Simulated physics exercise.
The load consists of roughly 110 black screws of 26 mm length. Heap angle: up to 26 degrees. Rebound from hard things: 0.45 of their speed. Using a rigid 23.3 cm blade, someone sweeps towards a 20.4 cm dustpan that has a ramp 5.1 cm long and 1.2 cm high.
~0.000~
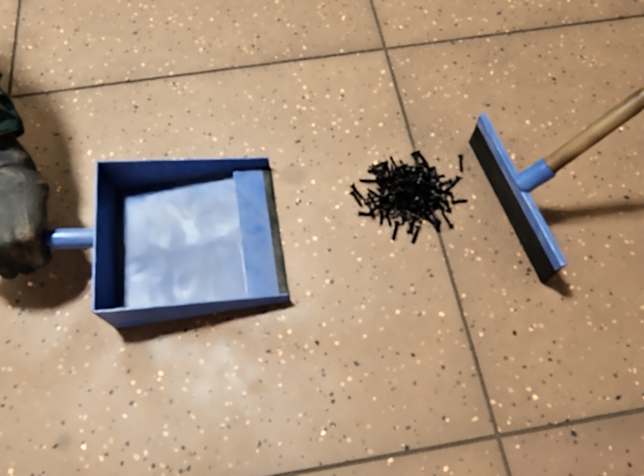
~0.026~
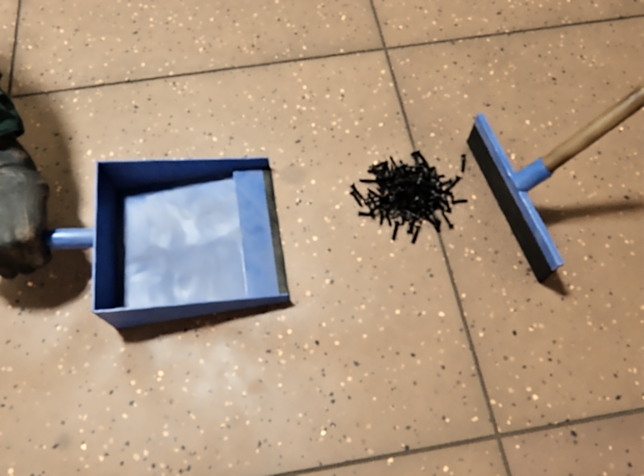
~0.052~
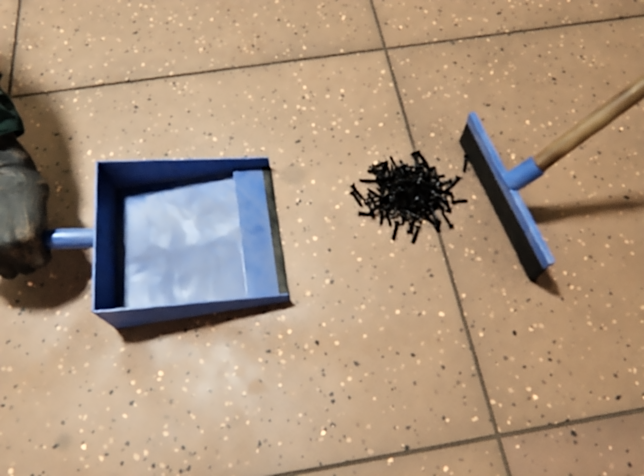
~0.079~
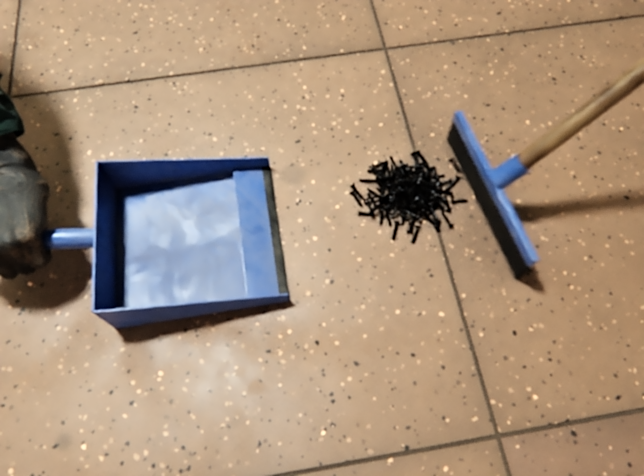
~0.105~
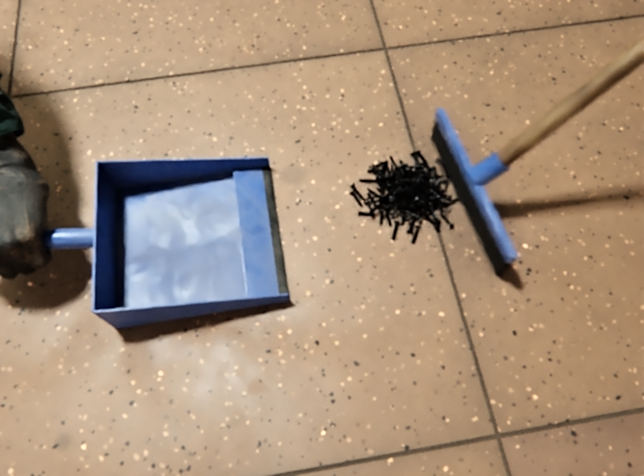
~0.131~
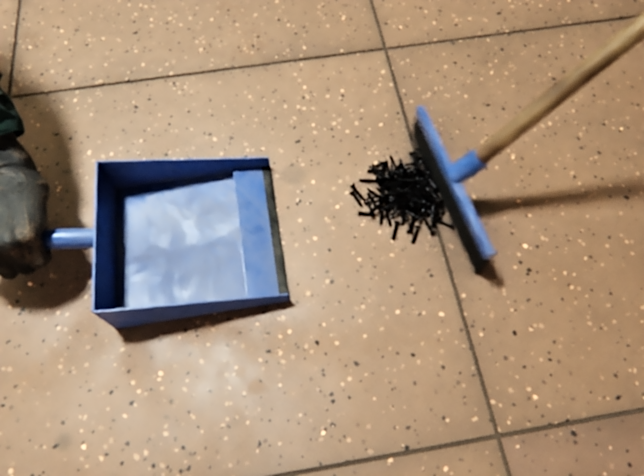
A blue squeegee slides left across the tiles and presses into a pile of black screws.
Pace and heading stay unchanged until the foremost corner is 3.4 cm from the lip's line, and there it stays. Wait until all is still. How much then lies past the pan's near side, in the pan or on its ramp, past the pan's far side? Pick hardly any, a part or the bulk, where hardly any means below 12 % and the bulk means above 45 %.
Near side: Hardly any; pan: A part; far side: A part.
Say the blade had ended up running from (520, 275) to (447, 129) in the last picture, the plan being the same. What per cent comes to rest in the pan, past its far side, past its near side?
Split: Pan = 20, far = 5, near = 0.
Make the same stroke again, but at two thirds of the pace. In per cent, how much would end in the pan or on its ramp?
Share: Close to 5 %.
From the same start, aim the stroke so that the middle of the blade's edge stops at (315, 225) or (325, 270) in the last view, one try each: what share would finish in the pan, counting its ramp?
Close to 50 and 45 in a hundred, in that order.
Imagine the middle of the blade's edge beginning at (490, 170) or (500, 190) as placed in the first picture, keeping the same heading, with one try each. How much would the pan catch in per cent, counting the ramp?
Around 15 percent, then around 25 percent.
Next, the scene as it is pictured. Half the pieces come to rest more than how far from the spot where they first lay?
The figure is about 18 cm.
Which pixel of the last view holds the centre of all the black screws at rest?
Near (280, 196).
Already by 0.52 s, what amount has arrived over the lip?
20 % so far.
After 0.24 s, middle of the blade 12 cm from the lip; 0 % over the lip, far side 5 %, near side 0 %.
After 0.31 s, middle of the blade 6 cm from the lip; 0 % over the lip, far side 15 %, near side 0 %.
After 0.52 s, middle of the blade 5 cm from the lip; 20 % over the lip, far side 25 %, near side 0 %.
In the end, at 1.6 s, near side 0 %, pan 20 %, far side 25 %, in front of the lip or behind the blade 50 %.
